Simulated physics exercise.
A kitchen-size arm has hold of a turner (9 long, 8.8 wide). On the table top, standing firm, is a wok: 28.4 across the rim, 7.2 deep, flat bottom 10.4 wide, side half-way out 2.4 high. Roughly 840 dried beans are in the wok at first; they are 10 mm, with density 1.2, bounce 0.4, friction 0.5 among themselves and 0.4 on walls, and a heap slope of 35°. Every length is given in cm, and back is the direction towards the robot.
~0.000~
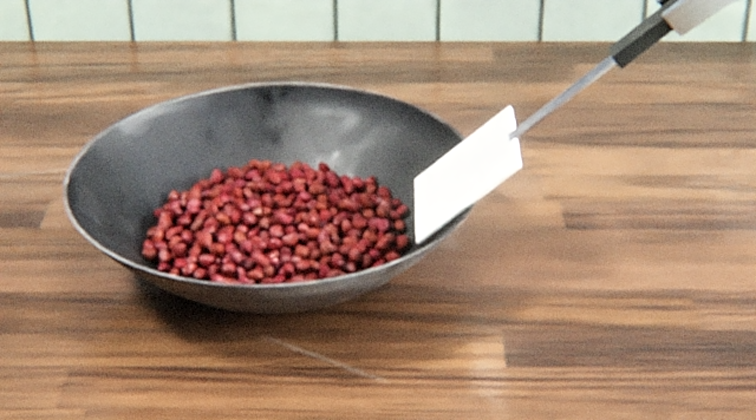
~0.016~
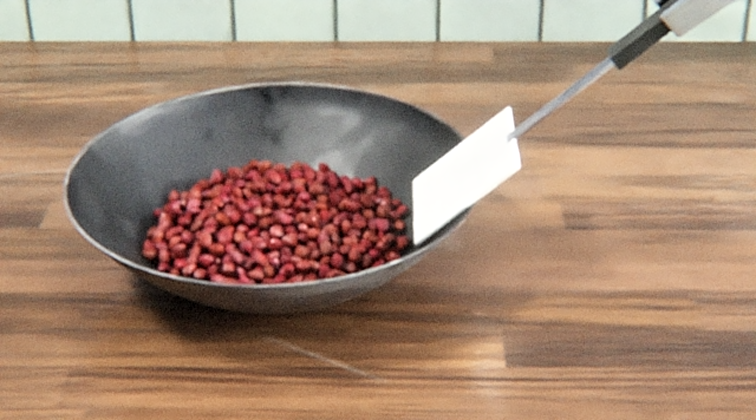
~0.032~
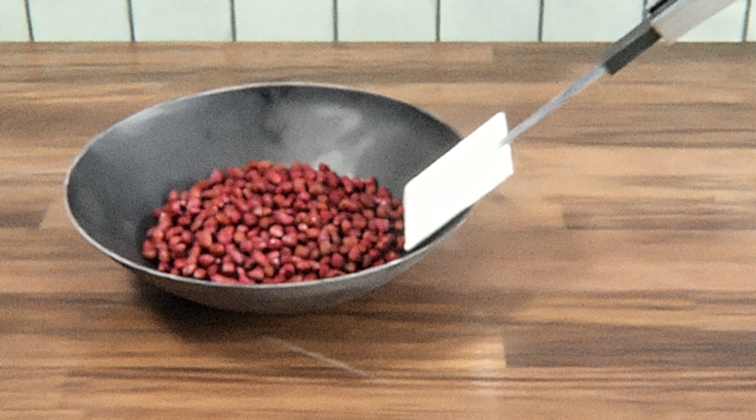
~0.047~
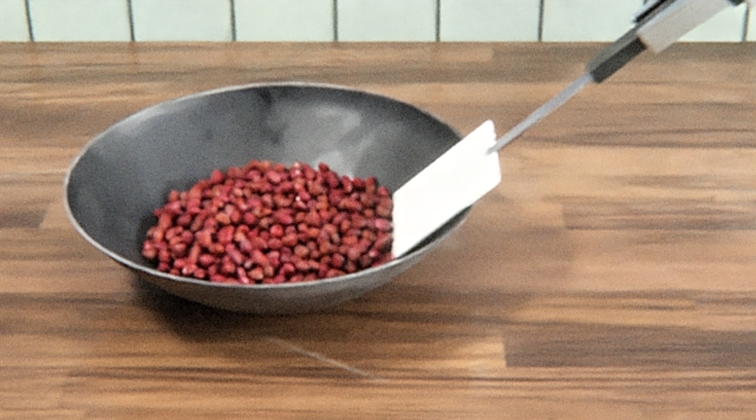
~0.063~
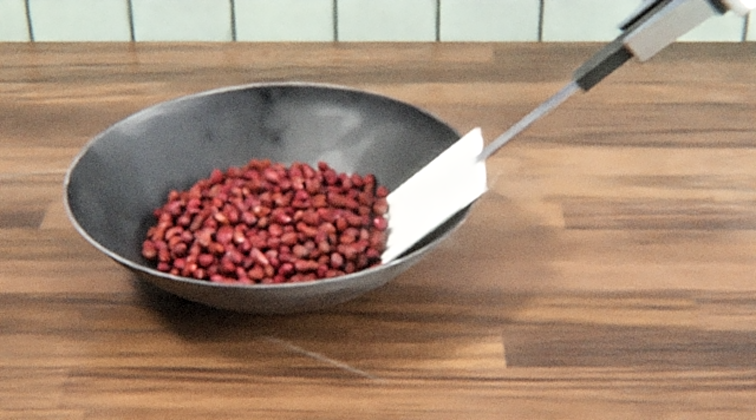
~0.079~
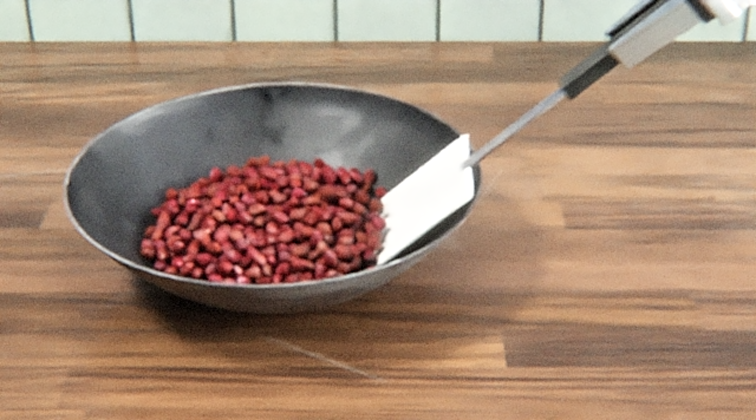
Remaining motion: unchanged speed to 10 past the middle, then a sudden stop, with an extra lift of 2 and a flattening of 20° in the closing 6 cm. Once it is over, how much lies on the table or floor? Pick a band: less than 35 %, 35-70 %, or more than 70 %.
It falls in the band less than 35 %.
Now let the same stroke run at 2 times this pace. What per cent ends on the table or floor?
About 45 per cent.
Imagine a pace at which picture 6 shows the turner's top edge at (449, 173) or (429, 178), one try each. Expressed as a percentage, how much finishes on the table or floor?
Near 40 per cent in the first try and near 50 per cent in the second.
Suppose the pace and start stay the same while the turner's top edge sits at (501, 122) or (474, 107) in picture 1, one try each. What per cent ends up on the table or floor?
About 30 and 35 per cent.
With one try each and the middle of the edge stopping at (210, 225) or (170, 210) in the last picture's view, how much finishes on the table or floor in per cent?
Roughly 0 and 10 per cent.
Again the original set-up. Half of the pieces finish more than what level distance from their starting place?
Some 7 cm.
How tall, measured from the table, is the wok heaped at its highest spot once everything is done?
Height at the end: Around 9.0 cm.
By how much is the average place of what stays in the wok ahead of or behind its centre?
What stays is shifted forward by around 5.0 cm.
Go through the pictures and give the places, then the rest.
The first picture shows the turner top edge at (515, 135), sloping 42°; upper third of the load around (275, 221), from x 150 to 405, top at y 165; 836 in the wok.
The second picture shows the turner top edge at (514, 136), sloping 42°; upper third of the load around (275, 222), from x 150 to 405, top at y 165.
The third picture shows the turner top edge at (506, 142), sloping 42°; upper third of the load around (275, 222), from x 150 to 405, top at y 165.
The fourth picture shows the turner top edge at (493, 151), sloping 42°; upper third of the load around (275, 221), from x 150 to 405, top at y 165.
The fifth picture shows the turner top edge at (480, 158), sloping 42°; upper third of the load around (274, 221), from x 150 to 400, top at y 165.
The sixth picture shows the turner top edge at (468, 165), sloping 42°; upper third of the load around (271, 220), from x 150 to 400, top at y 165; 836 in the wok.
After 0.19 s, sloping 42°, highest piece 6 above the table; 836 in the wok.
After 0.31 s, sloping 36°, highest piece 9 above the table; 832 in the wok, 4 on the blade or in flight.
After 0.57 s, sloping 22°, highest piece 9 above the table; 661 in the wok, 150 on the table or floor, 25 on the blade or in flight.
After 1.62 s, sloping 22°, highest piece 9 above the table; 659 in the wok, 177 on the table or floor.
In the end, 659 in the wok, 177 on the table or floor. That is 21 % on the table or floor.
